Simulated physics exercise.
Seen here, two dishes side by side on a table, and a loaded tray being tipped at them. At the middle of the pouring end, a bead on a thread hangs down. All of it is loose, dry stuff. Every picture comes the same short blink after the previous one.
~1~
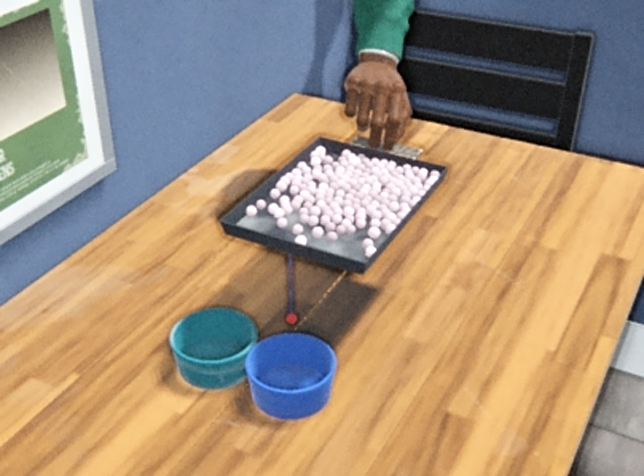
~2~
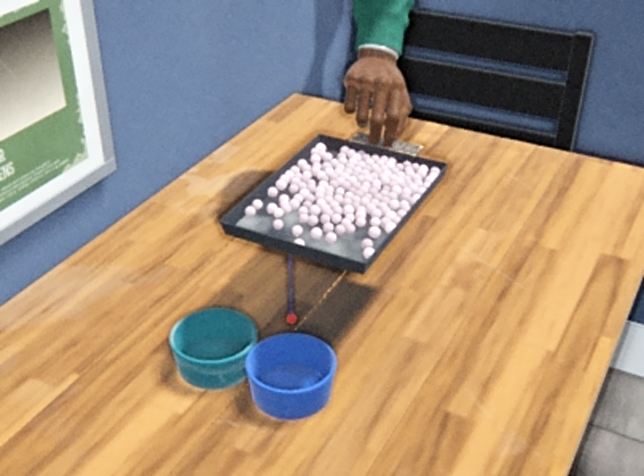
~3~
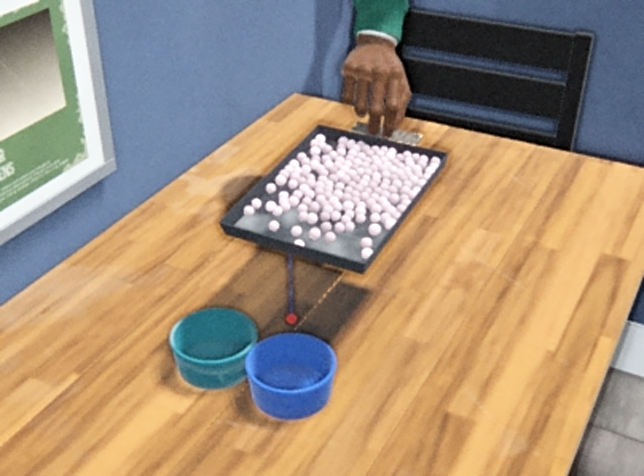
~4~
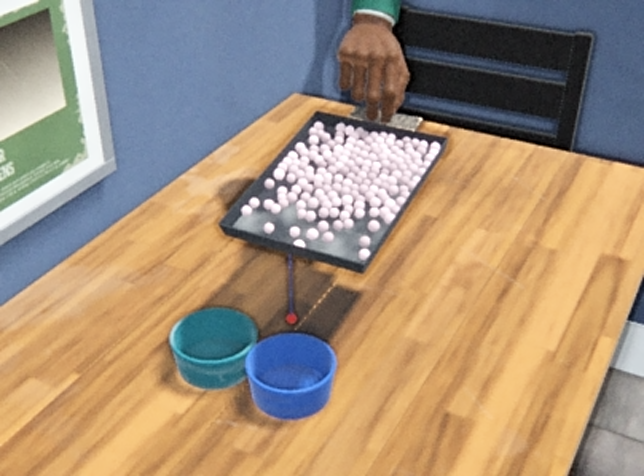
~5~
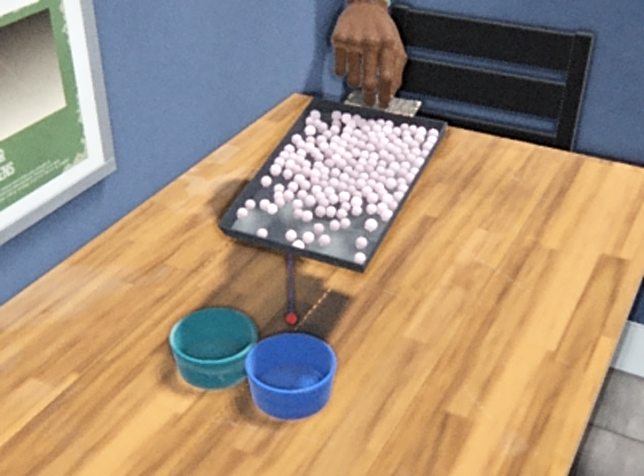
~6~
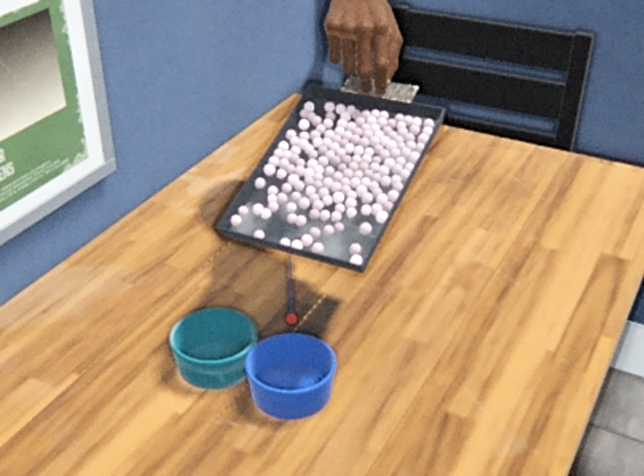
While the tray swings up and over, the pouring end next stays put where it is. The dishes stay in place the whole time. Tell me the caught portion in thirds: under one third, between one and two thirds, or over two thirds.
Once it's all tipped, the dishes get upwards of two thirds of it.
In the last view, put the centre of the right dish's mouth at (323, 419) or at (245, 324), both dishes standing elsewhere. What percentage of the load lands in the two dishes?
First position: Some 10 %; second position: Some 30 %.
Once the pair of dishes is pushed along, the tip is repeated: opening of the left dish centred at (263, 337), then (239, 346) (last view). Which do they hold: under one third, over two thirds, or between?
First attempt: One to two thirds; second attempt: Above two thirds.
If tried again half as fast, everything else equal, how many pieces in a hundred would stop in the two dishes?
Near 80 %.
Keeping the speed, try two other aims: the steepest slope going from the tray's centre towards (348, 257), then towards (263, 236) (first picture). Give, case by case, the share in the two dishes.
In turn, 20 percent and then 80 percent.
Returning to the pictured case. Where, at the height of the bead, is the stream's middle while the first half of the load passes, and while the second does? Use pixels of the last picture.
Earlier half at (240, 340), later half at (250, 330).
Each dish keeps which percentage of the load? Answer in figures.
Left dish around 40, right dish around 40, both in a hundred.
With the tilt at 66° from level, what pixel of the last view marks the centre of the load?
(274, 246).
Just after the last frame, tray tipped steeply; roughly two thirds on the tray; about a tenth in the right dish; about a tenth in the left dish; about a tenth outside both; roughly a quarter in the air.
A moment on, tray tipped past a quarter turn; about a tenth on the tray; roughly a quarter in the right dish; roughly a third in the left dish; roughly a quarter outside both; about a tenth in the air.
Further on, tray tipped past a quarter turn; roughly a third in the right dish; roughly half in the left dish; roughly a quarter outside both.
When it is over, tray tipped past a quarter turn; roughly a third in the right dish; roughly half in the left dish; roughly a quarter outside both.
